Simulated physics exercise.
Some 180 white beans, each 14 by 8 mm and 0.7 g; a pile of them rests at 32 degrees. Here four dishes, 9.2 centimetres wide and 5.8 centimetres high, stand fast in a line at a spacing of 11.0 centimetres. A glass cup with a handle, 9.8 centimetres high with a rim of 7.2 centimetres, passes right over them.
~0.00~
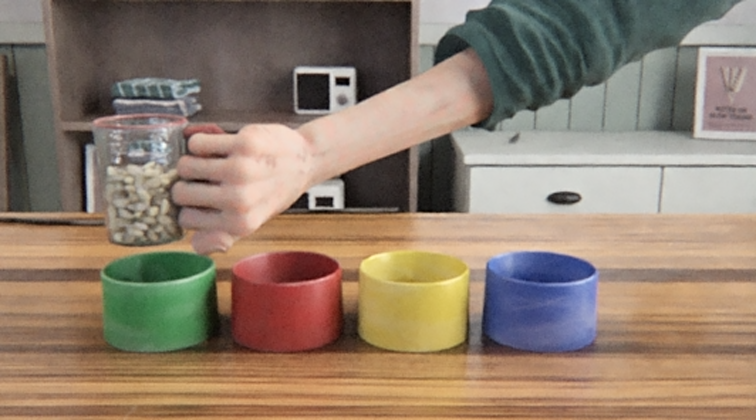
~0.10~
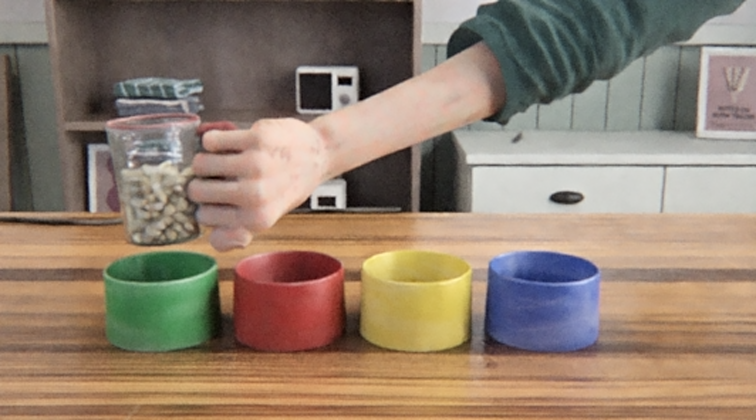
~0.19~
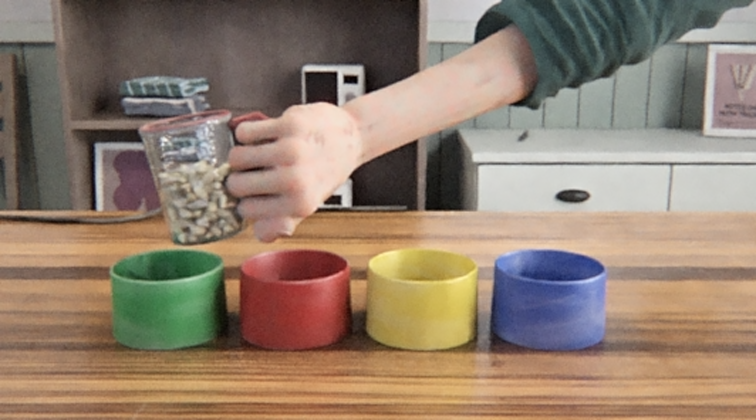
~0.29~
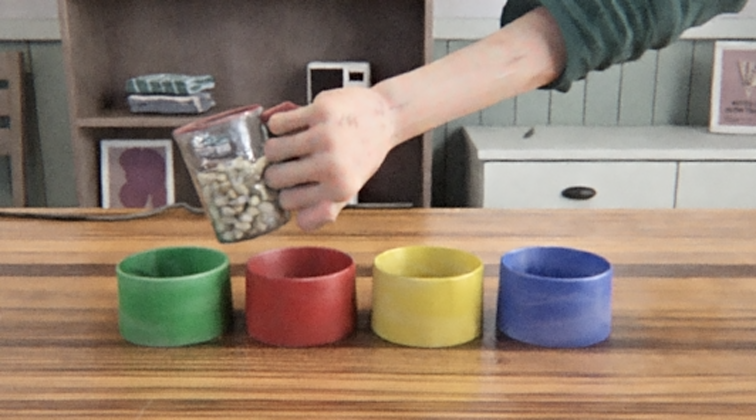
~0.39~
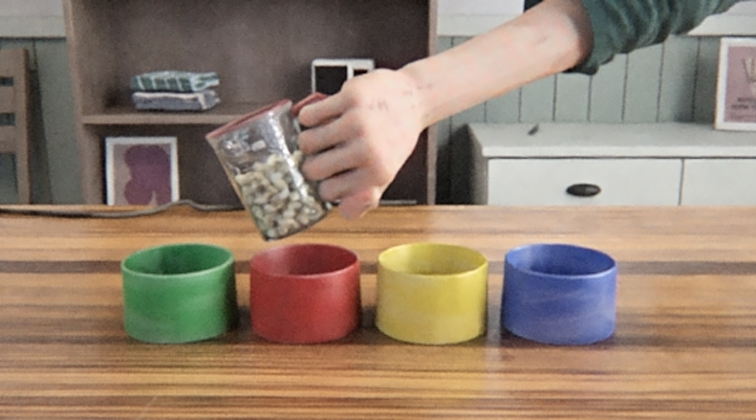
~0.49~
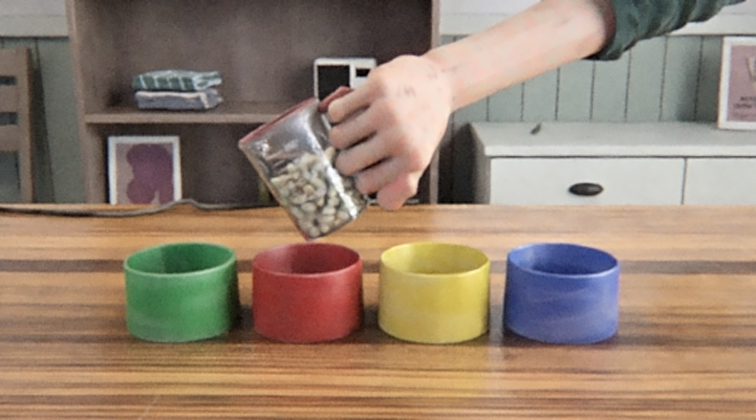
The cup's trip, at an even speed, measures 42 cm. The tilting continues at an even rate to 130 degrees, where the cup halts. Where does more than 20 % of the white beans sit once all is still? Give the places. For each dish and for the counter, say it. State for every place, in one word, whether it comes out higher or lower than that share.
Red: Lower, blue: Higher, green: Lower, yellow: Lower, counter: Higher.
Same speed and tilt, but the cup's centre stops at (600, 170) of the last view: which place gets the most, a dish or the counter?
That'd be blue, it takes the most.
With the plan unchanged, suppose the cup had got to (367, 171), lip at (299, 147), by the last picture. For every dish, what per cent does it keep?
Final shares - red 0 %, blue 80 %, green 0 %, yellow 0 %.
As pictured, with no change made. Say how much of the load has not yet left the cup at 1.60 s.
Roughly 95 percent.
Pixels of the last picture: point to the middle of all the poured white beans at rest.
About (568, 308).
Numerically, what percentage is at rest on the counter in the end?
Estimate: Around 30 %.
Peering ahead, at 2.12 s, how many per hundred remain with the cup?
0 per cent.
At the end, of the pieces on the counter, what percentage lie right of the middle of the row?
About 100 %.
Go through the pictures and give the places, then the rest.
The first picture shows cup at (144, 179), tilt 0 degrees, lip at (96, 121), moved 0.0 cm; middle of the pieces at (148, 199); green dish at (159, 267); red dish at (287, 267); yellow dish at (414, 267); blue dish at (541, 267).
The second picture shows cup at (160, 179), tilt 3 degrees, lip at (110, 123), moved 1.1 cm; middle of the pieces at (165, 198).
The third picture shows cup at (198, 178), tilt 9 degrees, lip at (143, 128), moved 3.8 cm; middle of the pieces at (205, 196).
The fourth picture shows cup at (236, 175), tilt 16 degrees, lip at (176, 132), moved 6.5 cm; middle of the pieces at (245, 193).
The fifth picture shows cup at (273, 172), tilt 23 degrees, lip at (209, 136), moved 9.3 cm; middle of the pieces at (284, 189).
The sixth picture shows cup at (308, 171), tilt 30 degrees, lip at (241, 143), moved 12.0 cm; middle of the pieces at (320, 187); green dish at (181, 258); red dish at (307, 258); yellow dish at (435, 259); blue dish at (563, 259). Its pace works out near 70 degrees a second; the hand travels 28 cm a second.
Then, at 1.15 s, tilt 77 degrees; cup holds 100 %.
Then, at 1.60 s, tilt 108 degrees; cup holds 95 %, blue 5 %.
Then, at 2.12 s, tilt 130 degrees; cup holds 0 %, blue 70 %.
At rest (3.3 s), red 0 %, blue 70 %, green 0 %, yellow 0 %, counter 30 %.
